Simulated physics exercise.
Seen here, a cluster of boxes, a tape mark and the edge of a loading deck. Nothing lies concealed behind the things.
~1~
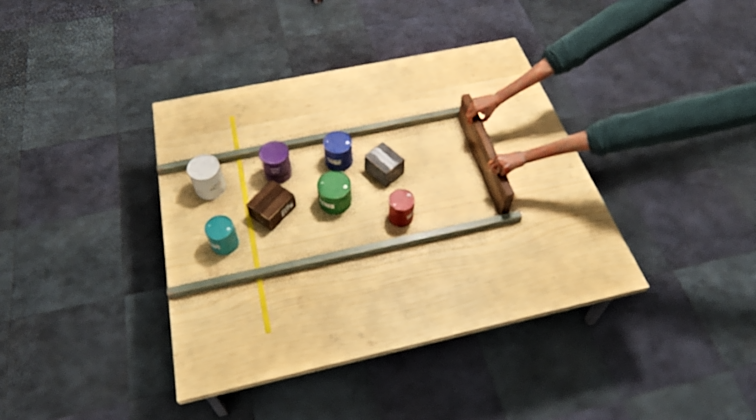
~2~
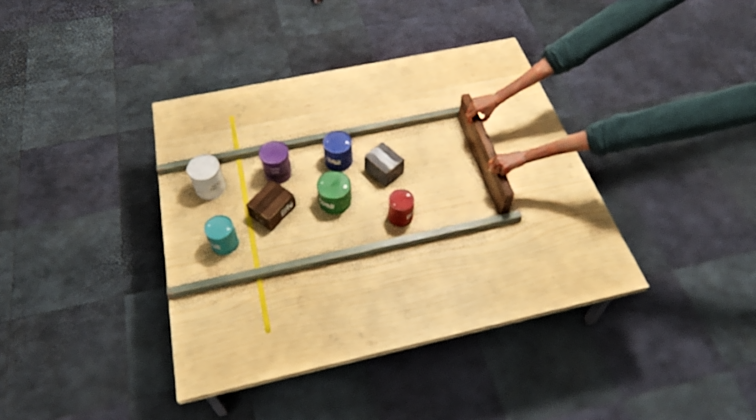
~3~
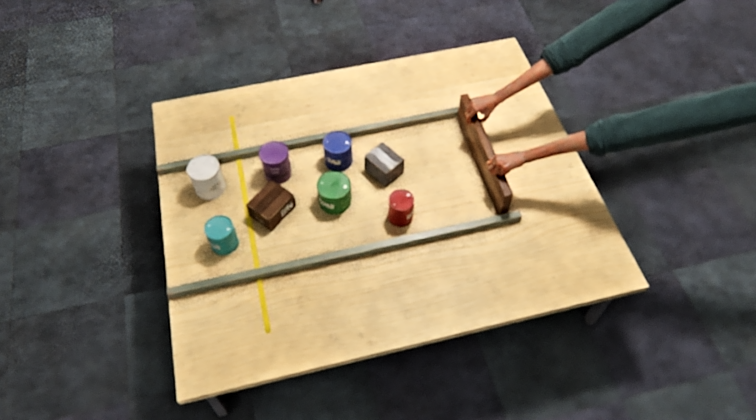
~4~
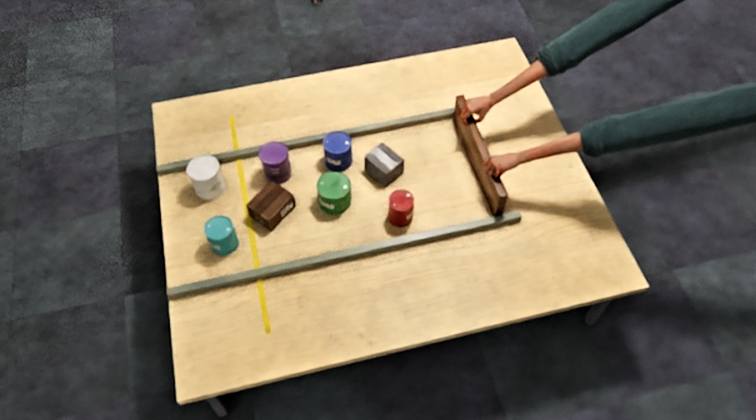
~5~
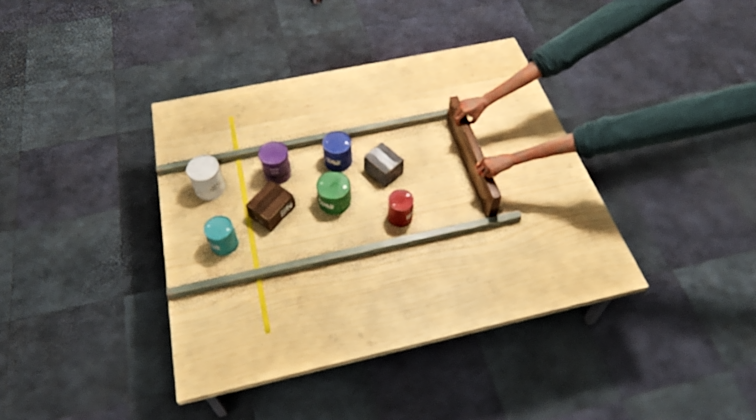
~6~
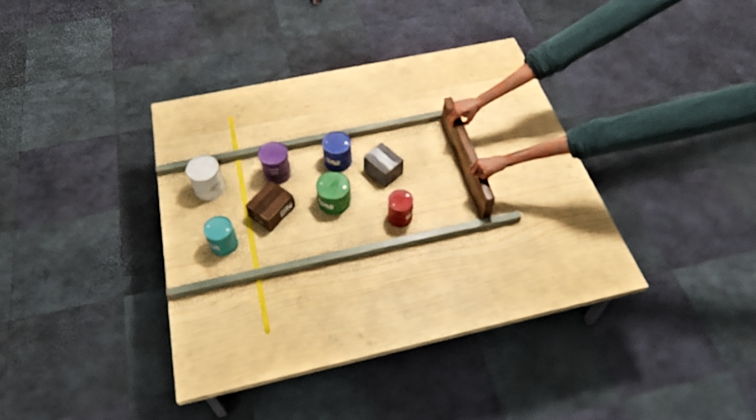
Two hands slide a brown plank slightly left between rails, while the canisters and boxes stay still.
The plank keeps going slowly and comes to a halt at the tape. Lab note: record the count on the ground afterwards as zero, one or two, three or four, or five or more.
The fall count stays at nil.
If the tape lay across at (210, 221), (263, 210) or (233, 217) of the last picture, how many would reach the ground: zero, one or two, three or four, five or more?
In order: Either one or two; not one; just one or two.
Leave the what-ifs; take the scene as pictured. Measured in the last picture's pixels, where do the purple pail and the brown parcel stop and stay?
First: About (196, 180); second: About (199, 215).
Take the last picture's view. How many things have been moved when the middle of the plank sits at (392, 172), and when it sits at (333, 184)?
2 by the first point, 5 by the second.
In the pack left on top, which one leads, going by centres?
Answer: The white canister.
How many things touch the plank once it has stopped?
At rest, 4 are in contact.
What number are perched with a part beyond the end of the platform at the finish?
I'd say 1 of them.
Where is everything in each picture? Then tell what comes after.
The first frame shows white canister (207, 177); turquoise canister (222, 235); brown parcel (272, 205); plank (484, 153); tape (248, 213).
The second frame shows turquoise canister (222, 235); grey parcel (384, 164).
The third frame shows brown parcel (271, 205); red canister (401, 208).
The fourth frame shows white canister (207, 178); purple pail (276, 163).
The fifth frame shows turquoise canister (222, 236); green canister (334, 193).
The sixth frame shows white canister (206, 178); turquoise canister (221, 236); brown parcel (271, 206); plank (466, 157); tape (247, 213).
A little later, none off yet; white canister at rest near (206, 178); turquoise canister at rest near (221, 236); brown parcel at rest near (271, 206).
Next, none off yet; white canister at rest near (206, 178); turquoise canister at rest near (221, 236); brown parcel shifted about its own width near (242, 212).
When it is over, the number that fall off is zero.
